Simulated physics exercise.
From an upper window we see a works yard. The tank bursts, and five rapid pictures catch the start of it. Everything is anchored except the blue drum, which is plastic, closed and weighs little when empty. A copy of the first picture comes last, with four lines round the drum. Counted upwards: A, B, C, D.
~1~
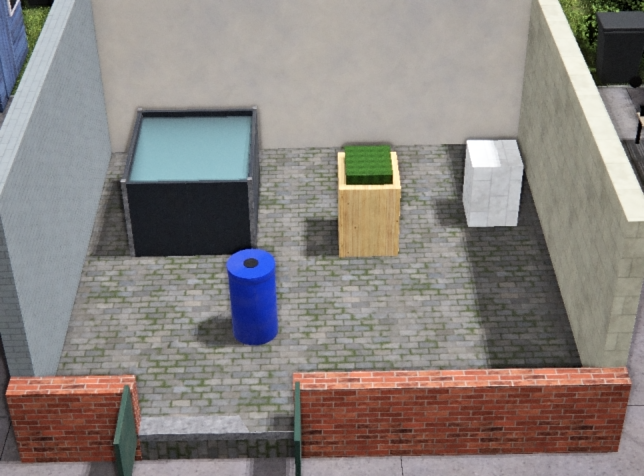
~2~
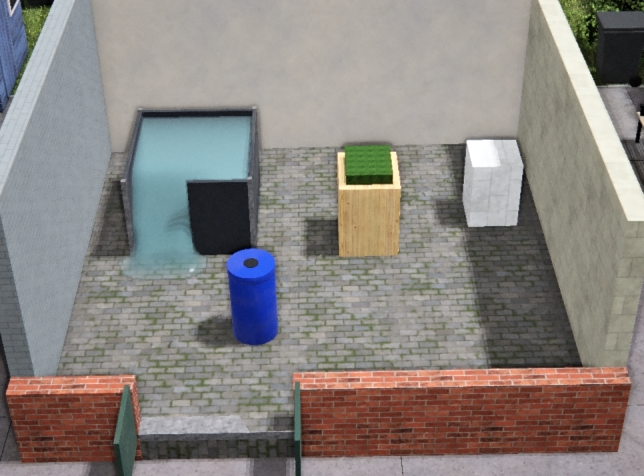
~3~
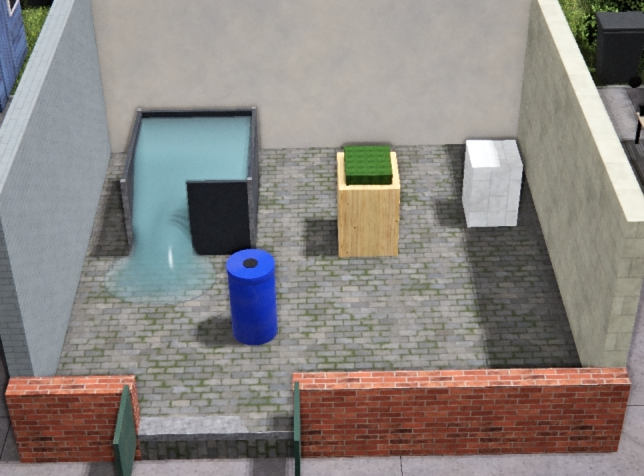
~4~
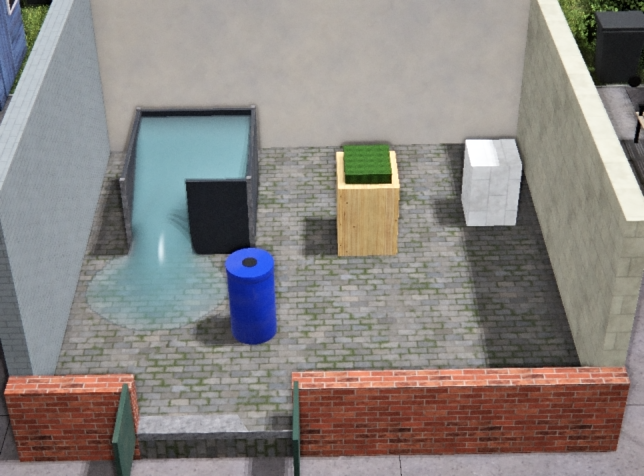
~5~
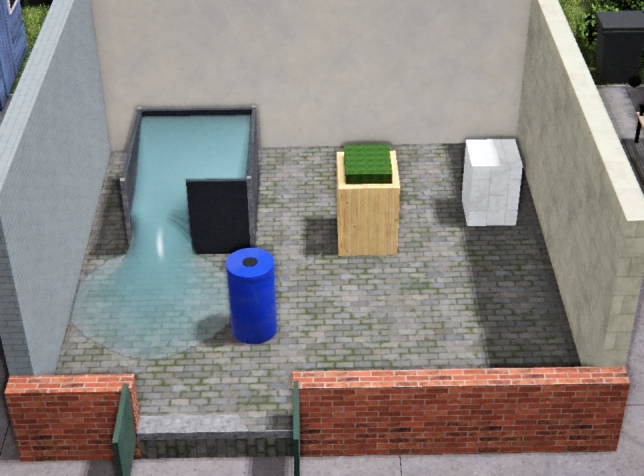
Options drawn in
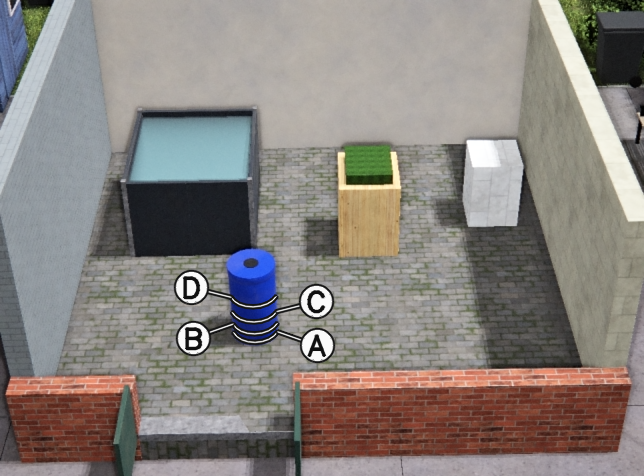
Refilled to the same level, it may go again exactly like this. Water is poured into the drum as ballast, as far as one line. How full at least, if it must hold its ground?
The limit is B.
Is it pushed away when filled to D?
No, not at all.
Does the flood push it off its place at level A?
Yes, it does.
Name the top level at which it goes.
A.
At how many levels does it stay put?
Three.
In white, A at (255, 342); B at (254, 333); C at (253, 322); D at (253, 306); from the bottom up A, B, C, D.
With A, it is pushed about its own width away.
With B, it shifts by a finger or two and stays.
With C, it does not move.
With D, it does not move.
